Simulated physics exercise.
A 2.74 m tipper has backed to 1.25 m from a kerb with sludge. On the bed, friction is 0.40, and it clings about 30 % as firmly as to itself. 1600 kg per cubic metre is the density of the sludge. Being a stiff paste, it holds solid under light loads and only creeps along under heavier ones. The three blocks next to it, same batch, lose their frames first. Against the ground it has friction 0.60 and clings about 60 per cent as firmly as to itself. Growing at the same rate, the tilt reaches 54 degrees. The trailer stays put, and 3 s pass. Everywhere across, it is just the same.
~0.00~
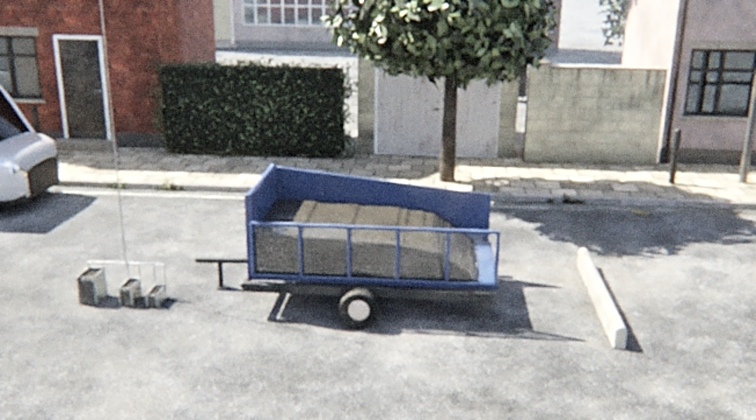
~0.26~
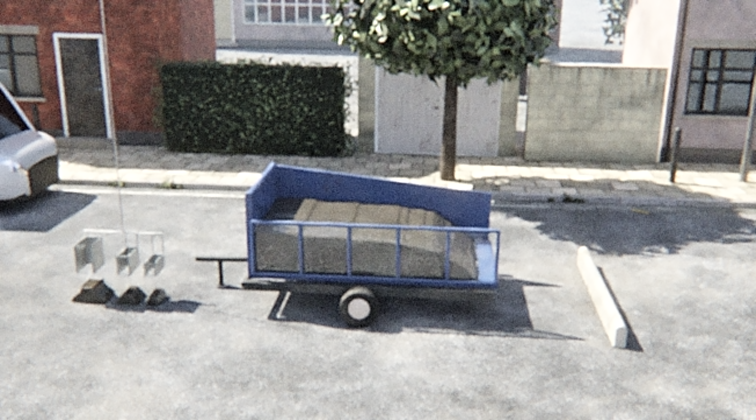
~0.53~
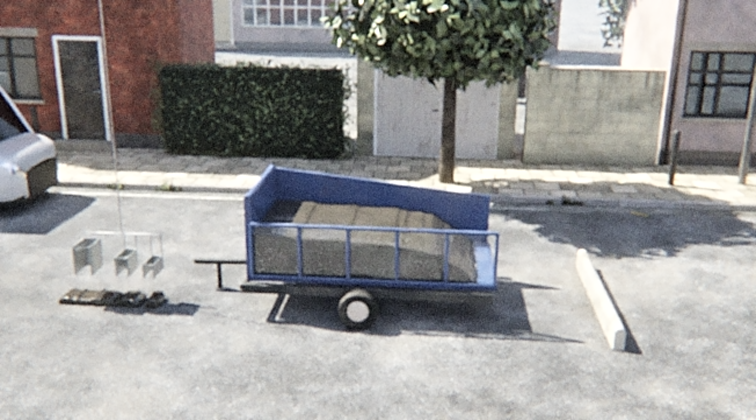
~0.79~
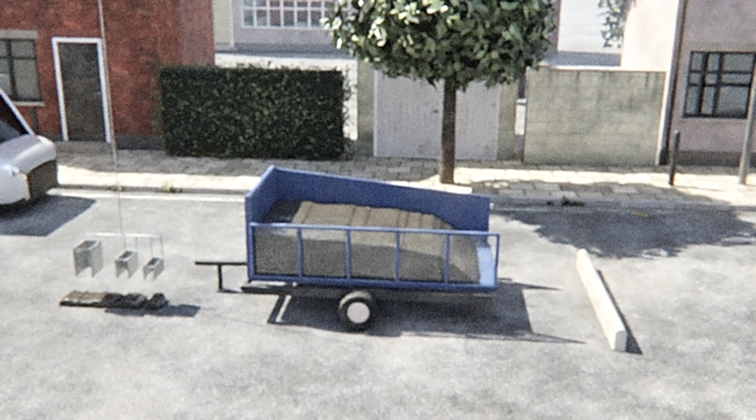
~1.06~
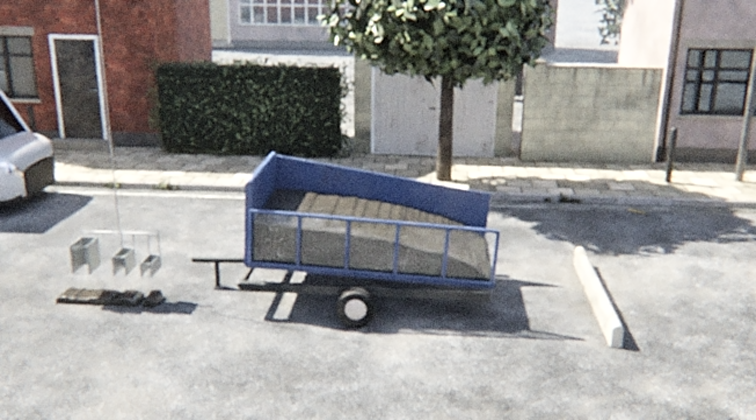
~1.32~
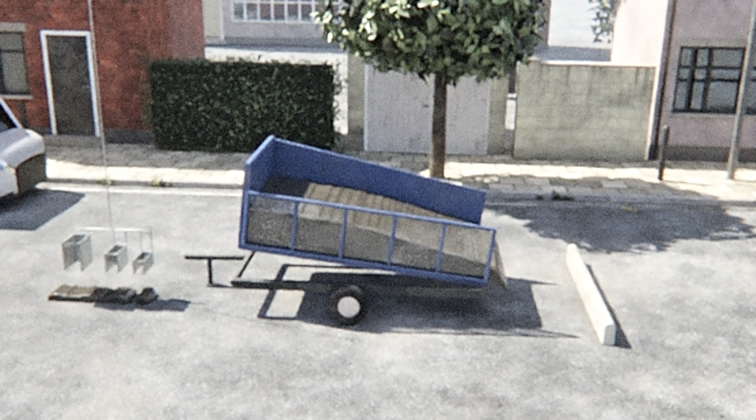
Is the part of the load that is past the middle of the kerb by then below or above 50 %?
You can expect it to fall short of 50 per cent.
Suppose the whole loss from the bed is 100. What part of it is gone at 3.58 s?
100 per cent.
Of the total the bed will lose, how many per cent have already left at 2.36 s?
I'd say near 50 per cent.
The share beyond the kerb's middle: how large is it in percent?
Roughly 45 percent.
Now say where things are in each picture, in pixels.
The first picture shows top of the high end at (251, 198), tilt 0 degrees; foremost bit of the sludge at (474, 280); block heights 32 cm, 21 cm, 14 cm (left to right).
The second picture shows top of the high end at (252, 197), tilt 0 degrees; foremost bit of the sludge at (475, 279); block heights 19 cm, 13 cm, 11 cm (left to right).
The third picture shows top of the high end at (250, 199), tilt 0 degrees; foremost bit of the sludge at (474, 281); block heights 9.9 cm, 10 cm, 11 cm (left to right).
The fourth picture shows top of the high end at (251, 200), tilt 0 degrees; foremost bit of the sludge at (476, 280); block heights 9.9 cm, 10 cm, 11 cm (left to right).
The fifth picture shows top of the high end at (252, 186), tilt 3 degrees; foremost bit of the sludge at (489, 278); block heights 9.9 cm, 10 cm, 11 cm (left to right).
The sixth picture shows top of the high end at (251, 167), tilt 7 degrees; foremost bit of the sludge at (506, 290); block heights 9.9 cm, 10 cm, 11 cm (left to right).
After 2.36 s, the tilt is 22 degrees, 53 % is on the bed and 3 % past the kerb's middle.
After 3.58 s, the tilt is 40 degrees, 2 % is on the bed and 39 % past the kerb's middle.
After 4.80 s, the tilt is 54 degrees, none is on the bed and 44 % past the kerb's middle.
After 6.02 s, the tilt is 54 degrees, none is on the bed and 44 % past the kerb's middle.
After 7.72 s, the tilt is 54 degrees, none is on the bed and 44 % past the kerb's middle.
